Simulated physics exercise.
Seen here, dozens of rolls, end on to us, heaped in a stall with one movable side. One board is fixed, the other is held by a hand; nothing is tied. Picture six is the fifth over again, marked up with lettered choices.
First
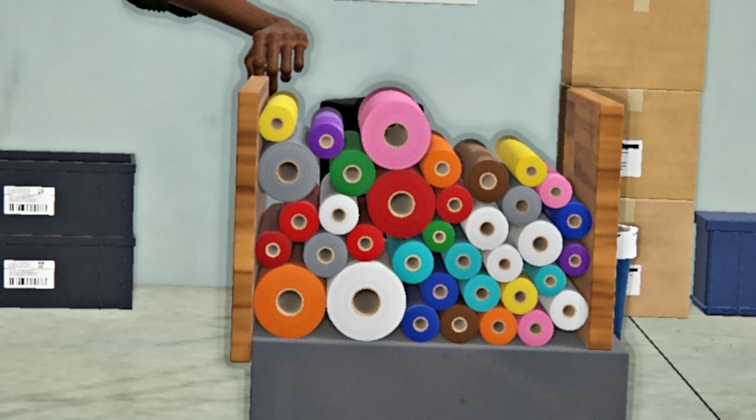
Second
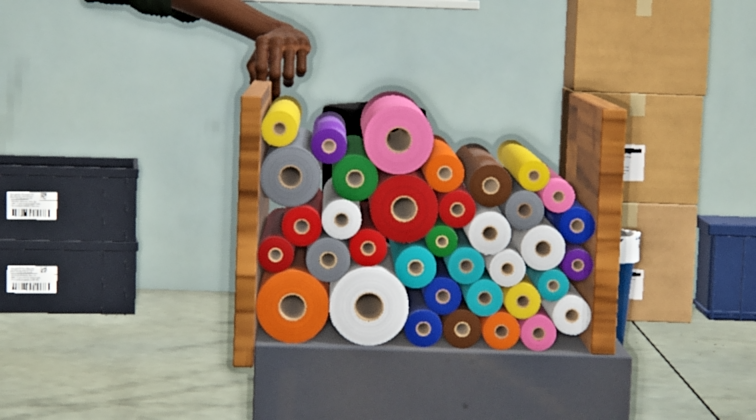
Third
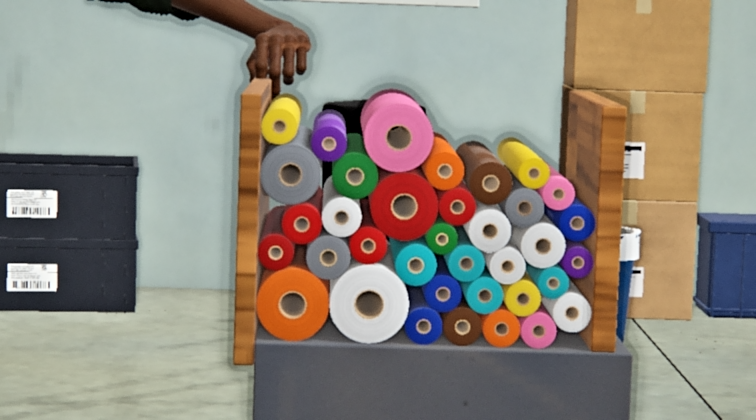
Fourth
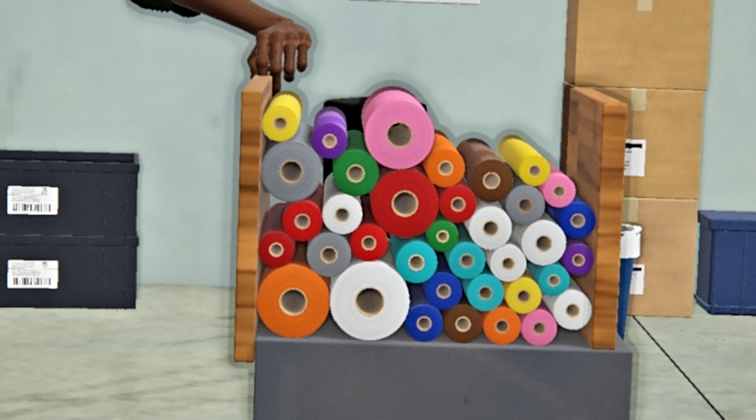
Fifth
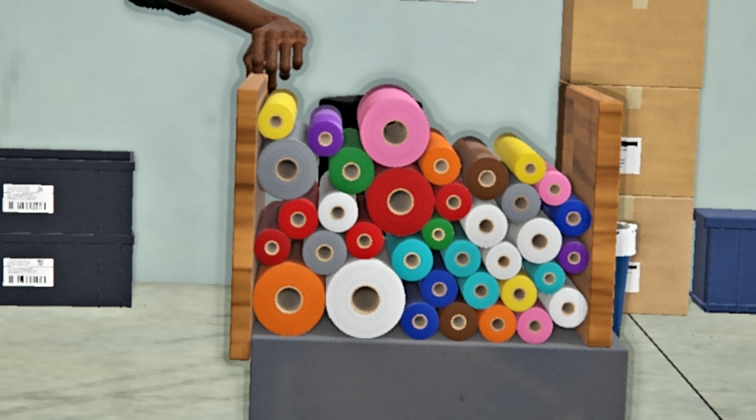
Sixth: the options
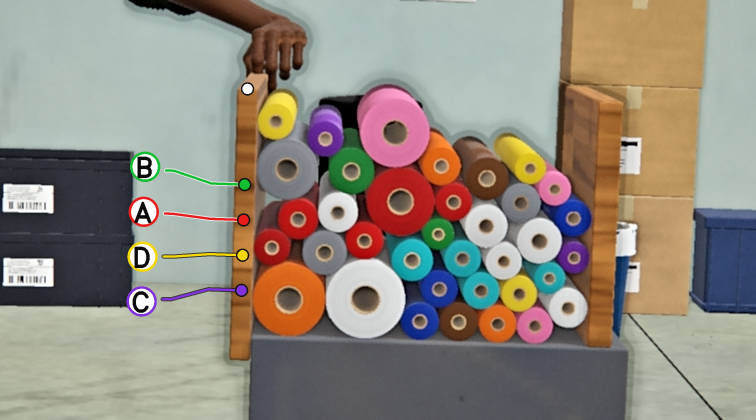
In a pale-walled room with stacked boxes, colourful rolls of many sizes sit heaped between two upright wooden boards on a grey base. A hand rests at the top of the left board throughout. The view shifts very slightly, but the rolls, the boards and the hand show no clear movement.
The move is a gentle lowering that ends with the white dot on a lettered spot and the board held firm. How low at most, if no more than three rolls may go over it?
D is the limit.
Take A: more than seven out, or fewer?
It loses fewer than seven.
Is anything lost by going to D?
Yes.
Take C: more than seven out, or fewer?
Fewer than seven.
On the marked copy, A at (244, 220); B at (245, 184); C at (241, 291); D at (243, 255); the white dot at (247, 89).
With D. Early on, top of the board (256, 163).
Further on, top of the board (254, 249).
At the end, top of the board (254, 255), two out over the board.
As for the rest, A one out over the board; B one out over the board; C more than three out over the board.
